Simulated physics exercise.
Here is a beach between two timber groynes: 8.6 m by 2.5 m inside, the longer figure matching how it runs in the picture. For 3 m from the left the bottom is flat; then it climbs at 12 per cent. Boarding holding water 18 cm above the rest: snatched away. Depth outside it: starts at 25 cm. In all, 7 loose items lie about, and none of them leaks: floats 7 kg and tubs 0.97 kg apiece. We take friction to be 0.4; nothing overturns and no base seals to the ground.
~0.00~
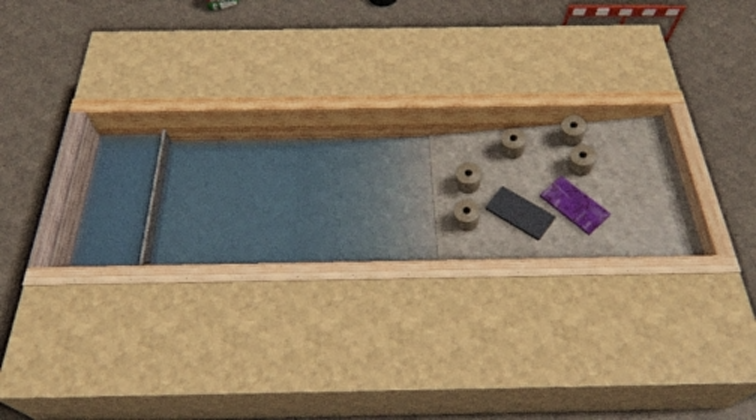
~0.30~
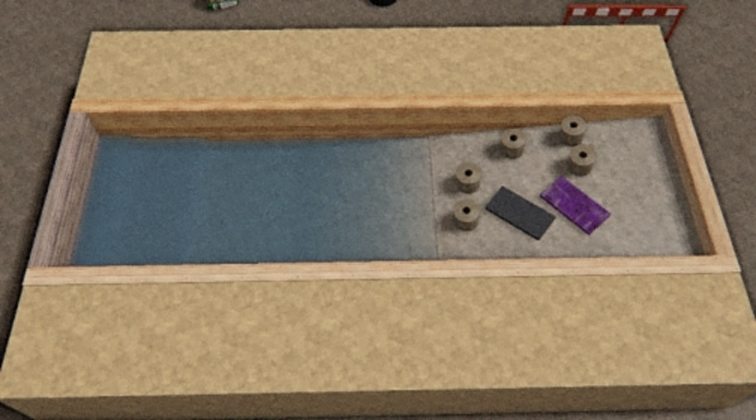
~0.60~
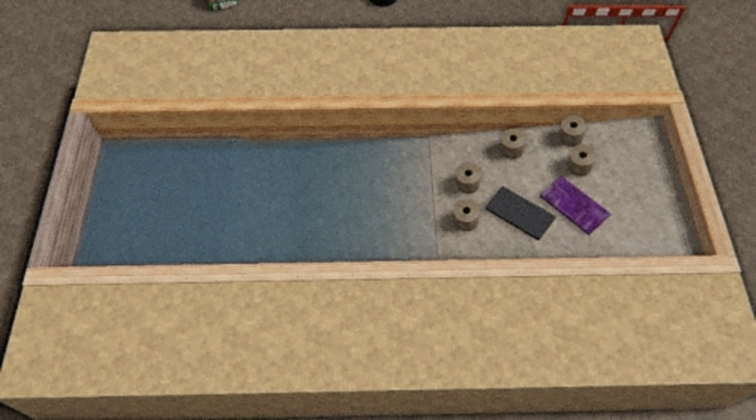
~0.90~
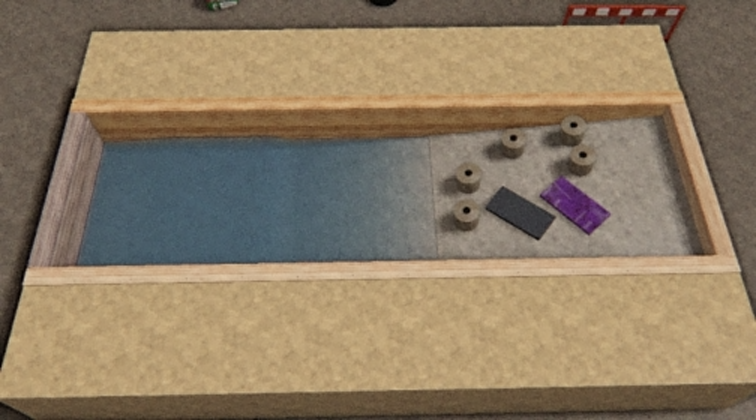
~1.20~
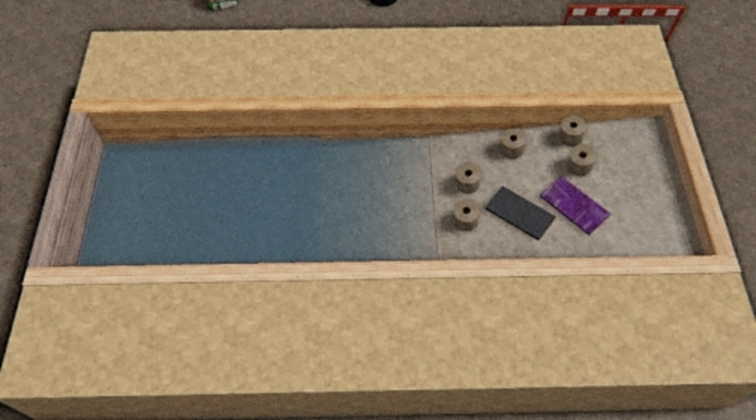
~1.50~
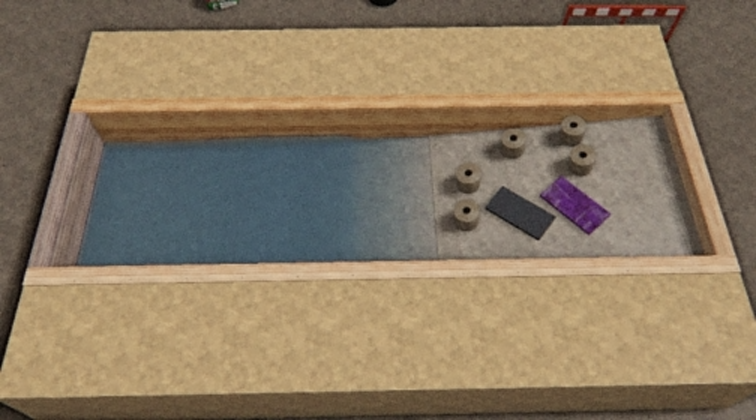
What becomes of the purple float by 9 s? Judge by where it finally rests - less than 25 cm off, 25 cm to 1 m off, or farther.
It stays where it was.
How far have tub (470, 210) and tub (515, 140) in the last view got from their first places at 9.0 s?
First 200 cm, then 200 cm.
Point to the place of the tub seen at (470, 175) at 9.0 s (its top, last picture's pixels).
Estimated pixel: About (347, 174).
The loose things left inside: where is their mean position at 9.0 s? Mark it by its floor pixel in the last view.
Averaged position, last view: Near pixel (450, 193).
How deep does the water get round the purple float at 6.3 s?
Around 0 cm.
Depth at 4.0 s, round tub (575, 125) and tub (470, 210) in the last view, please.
0 and 5 cm.
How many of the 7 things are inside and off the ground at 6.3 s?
Count at that moment: 3.
After 2.1 s the purple float is near (576, 204), 0.0 m from its start, aground; 0 afloat.
After 4.0 s the purple float is near (576, 204), 0.0 m from its start, aground; 2 afloat.
After 6.3 s the purple float is near (576, 204), 0.0 m from its start, aground; 3 afloat.
After 9.0 s the purple float is near (576, 204), 0.0 m from its start, aground; 4 afloat.
